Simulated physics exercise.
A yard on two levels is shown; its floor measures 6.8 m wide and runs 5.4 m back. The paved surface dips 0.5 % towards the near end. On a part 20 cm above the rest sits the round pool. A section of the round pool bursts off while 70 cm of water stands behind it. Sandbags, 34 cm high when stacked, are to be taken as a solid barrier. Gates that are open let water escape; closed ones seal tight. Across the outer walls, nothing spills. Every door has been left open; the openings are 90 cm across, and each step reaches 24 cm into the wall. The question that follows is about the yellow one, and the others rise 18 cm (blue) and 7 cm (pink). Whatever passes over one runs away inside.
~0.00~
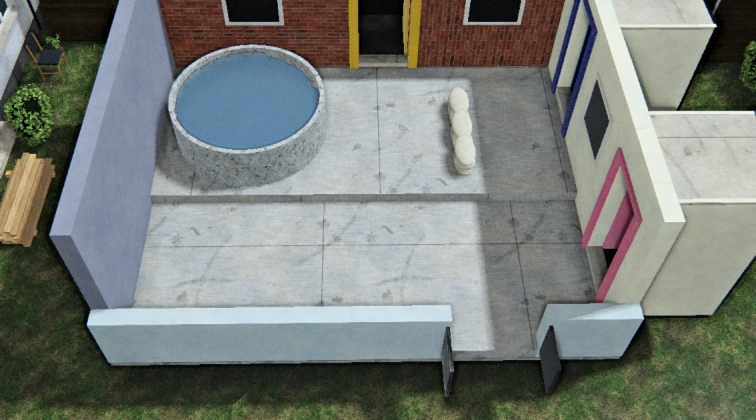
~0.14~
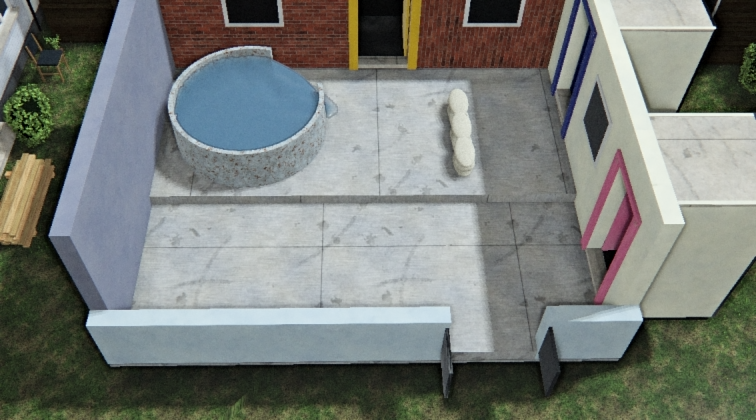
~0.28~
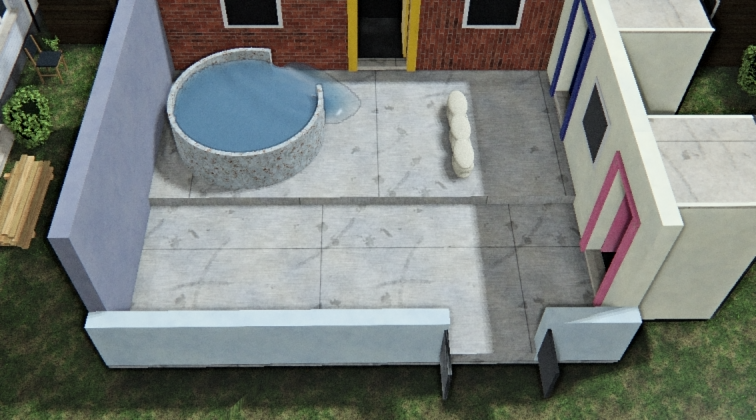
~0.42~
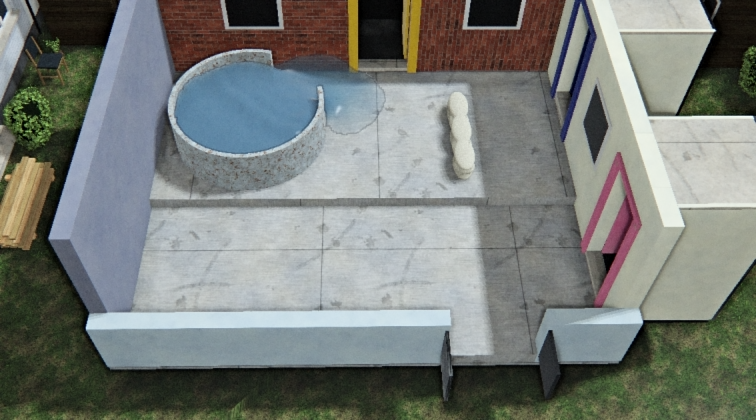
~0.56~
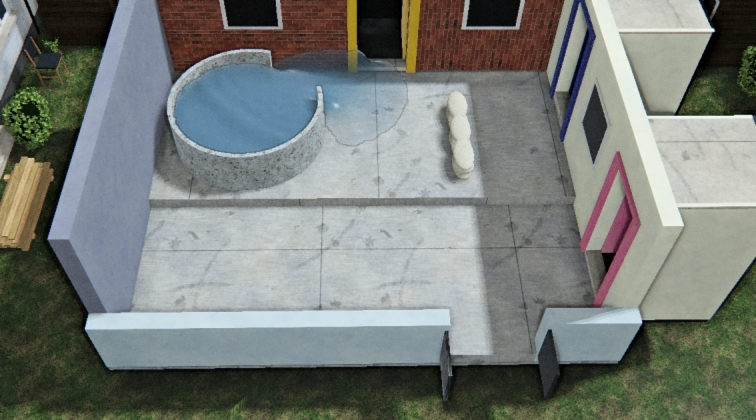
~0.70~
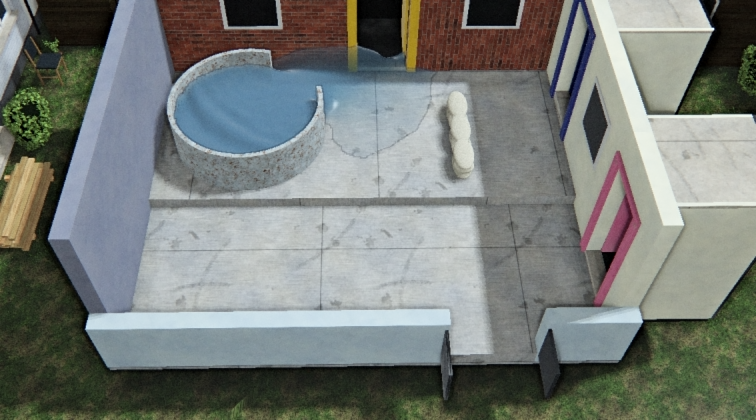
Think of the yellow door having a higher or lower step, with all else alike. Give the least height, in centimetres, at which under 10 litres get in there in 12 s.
24 cm.
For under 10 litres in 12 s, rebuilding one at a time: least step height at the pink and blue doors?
You'd want about 7.0 centimetres at pink and about 30 centimetres at blue.
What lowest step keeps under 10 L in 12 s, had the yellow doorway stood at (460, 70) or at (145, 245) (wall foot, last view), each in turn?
Roughly 12.5 cm for the first and 9.5 cm for the second.
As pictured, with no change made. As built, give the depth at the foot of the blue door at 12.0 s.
Depth: Near 6.0 cm.
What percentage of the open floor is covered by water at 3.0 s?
Roughly 50 percent of the floor is wet.
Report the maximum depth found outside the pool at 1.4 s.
Max depth: About 52 cm.
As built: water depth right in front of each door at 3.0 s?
Blue door: 26 cm; yellow door: 14 cm; pink door: 2 cm.
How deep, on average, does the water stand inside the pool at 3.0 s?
Mean depth: Approx. 31 cm.
After 1.4 s water covers 20 % of the floor, deepest (52 cm) near (305, 77); 21 cm at the yellow door, 51 litres in over its 8 cm step.
After 3.0 s water covers 50 % of the floor, deepest (33 cm) near (522, 76); 14 cm at the yellow door, 124 litres in over its 8 cm step.
After 12.0 s water covers 90 % of the floor, deepest (12 cm) near (138, 343); 4 cm at the yellow door, 154 litres in over its 8 cm step.
At the yellow door as built, the water arrived by 0.6 s and peaked near 39 cm at 0.7 s.
Run again over the same 12 s with other heights there, 18 litres in over 21.5 cm, 2 litres over 28.5 cm. The limit of 10 litres is kept from about 24 cm up.
